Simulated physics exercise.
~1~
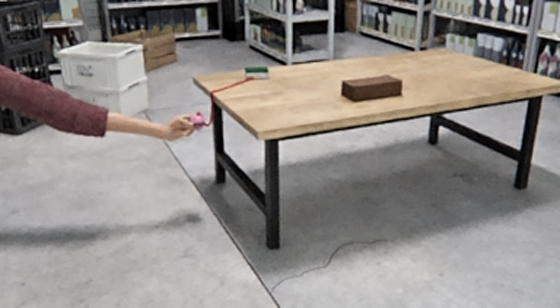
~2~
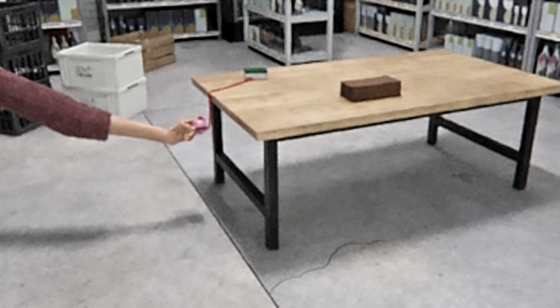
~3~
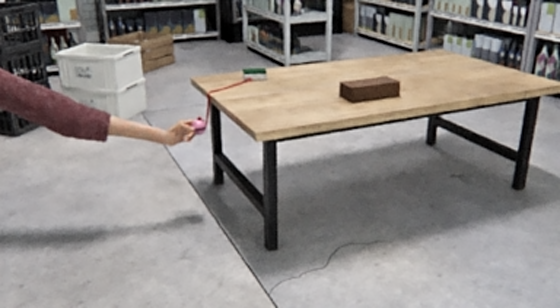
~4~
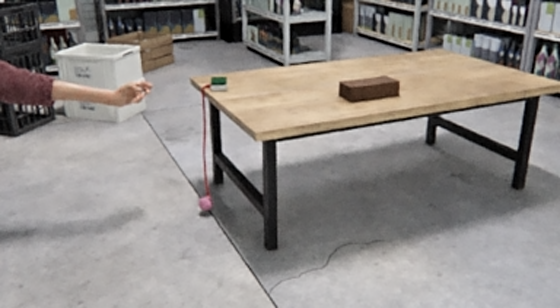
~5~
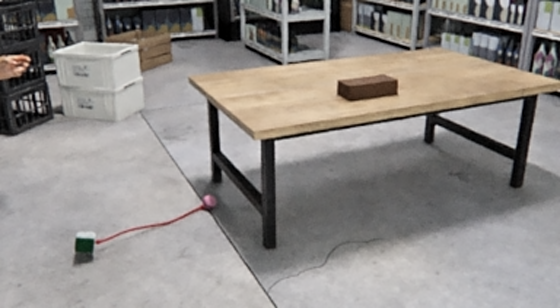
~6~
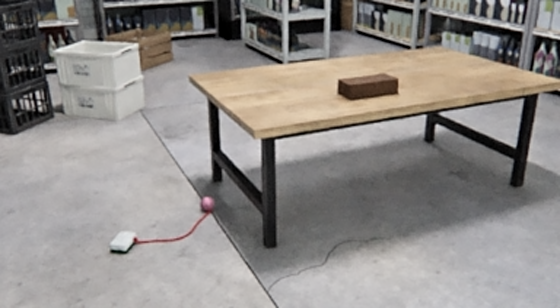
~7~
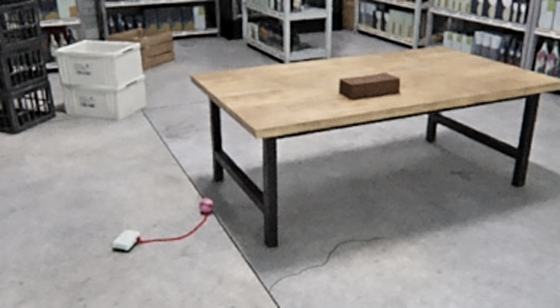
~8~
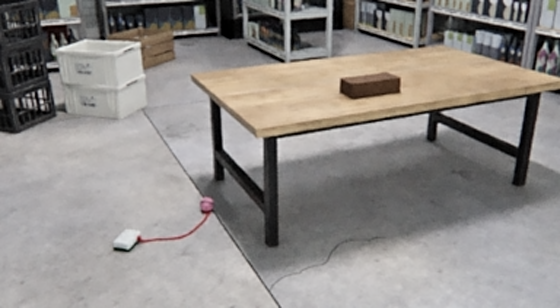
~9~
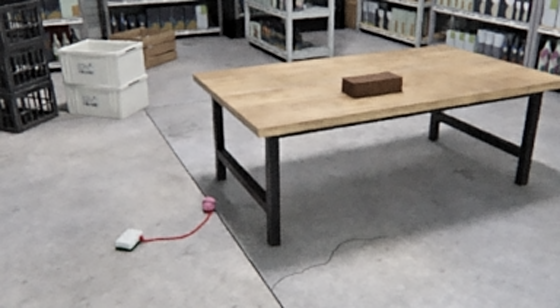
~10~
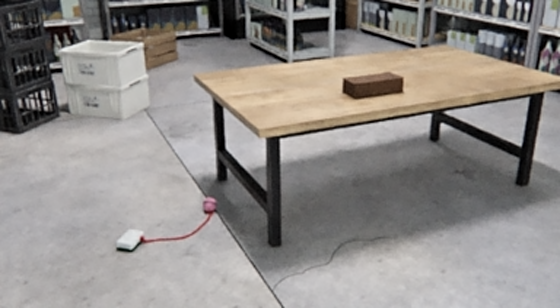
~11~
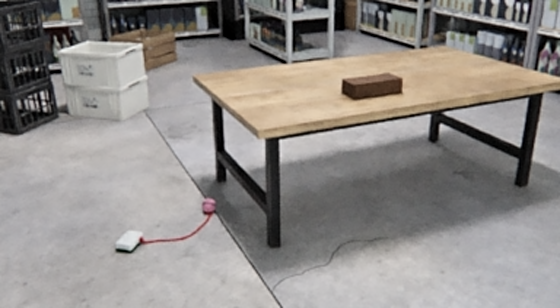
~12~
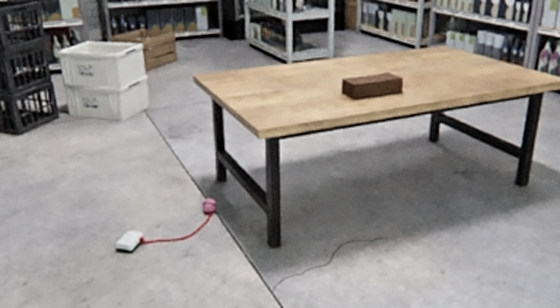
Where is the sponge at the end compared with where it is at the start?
At the start the sponge is on the tabletop near the table's left end. At the end it lies on the concrete floor, lower and to the left, beyond the pink ball.
